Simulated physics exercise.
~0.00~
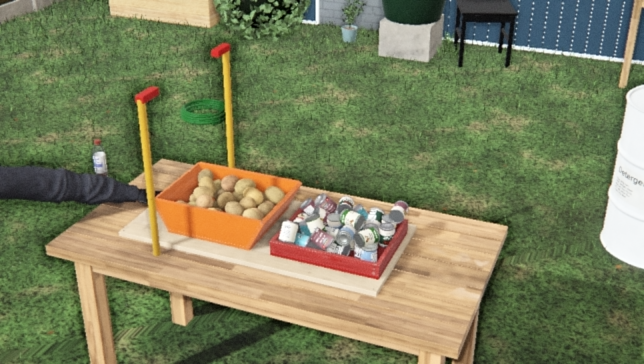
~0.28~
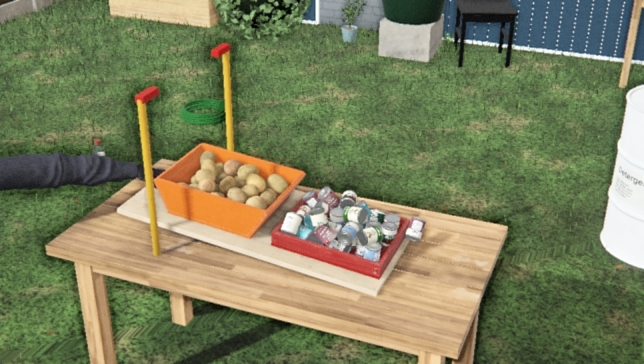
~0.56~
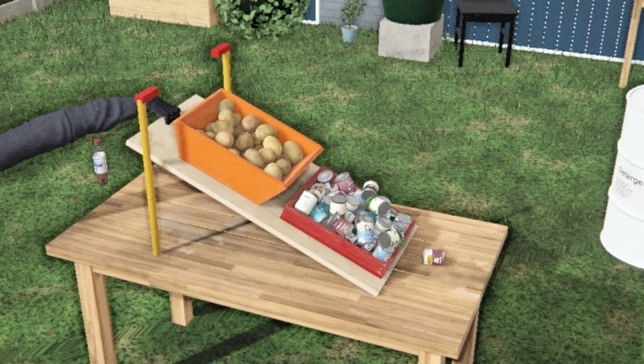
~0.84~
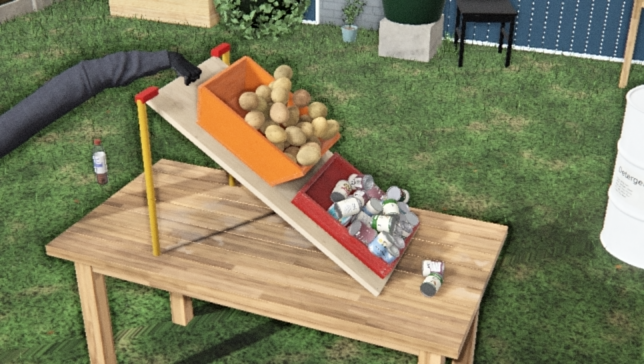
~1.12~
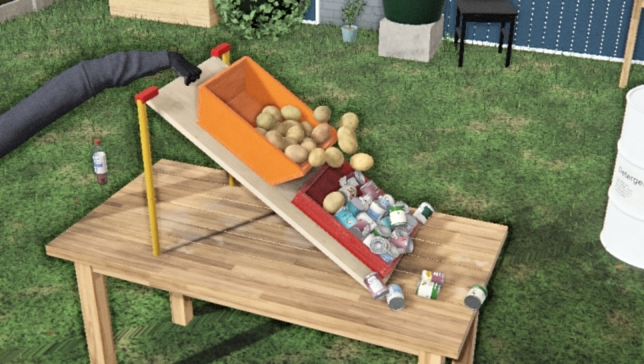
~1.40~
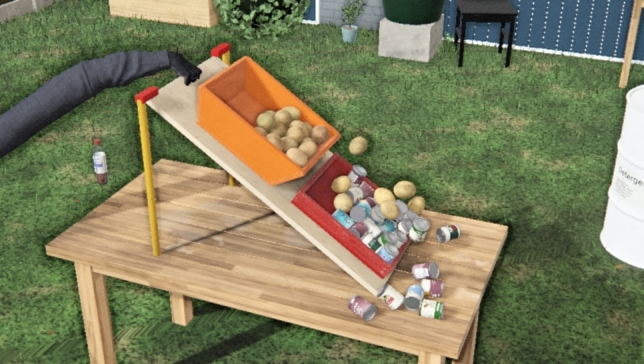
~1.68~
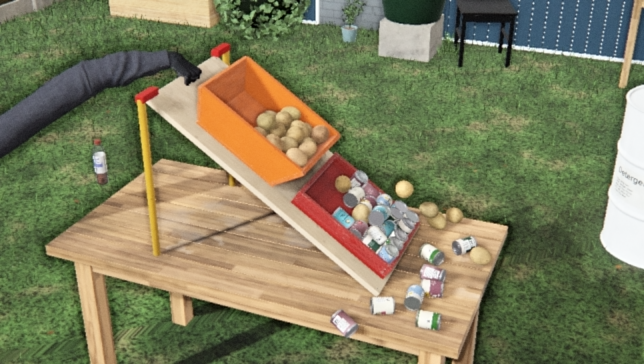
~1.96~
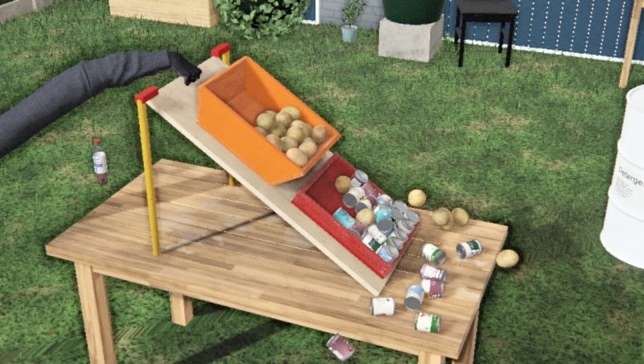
The clip opens on a wooden table in a grassy yard, where a board carries an orange container of potatoes and a red container of small tins, beside two yellow posts with red tops. A dark-sleeved arm at the left lifts the board's left end, and a tin drops onto the table. The board tilts steeply until it reaches the red stops, where the arm holds it. Potatoes tumble from the orange container, some landing among the tins, while more tins spill out. At the end, both containers remain partly filled, with potatoes and tins scattered at the table's right side and one tin falling past its front edge.
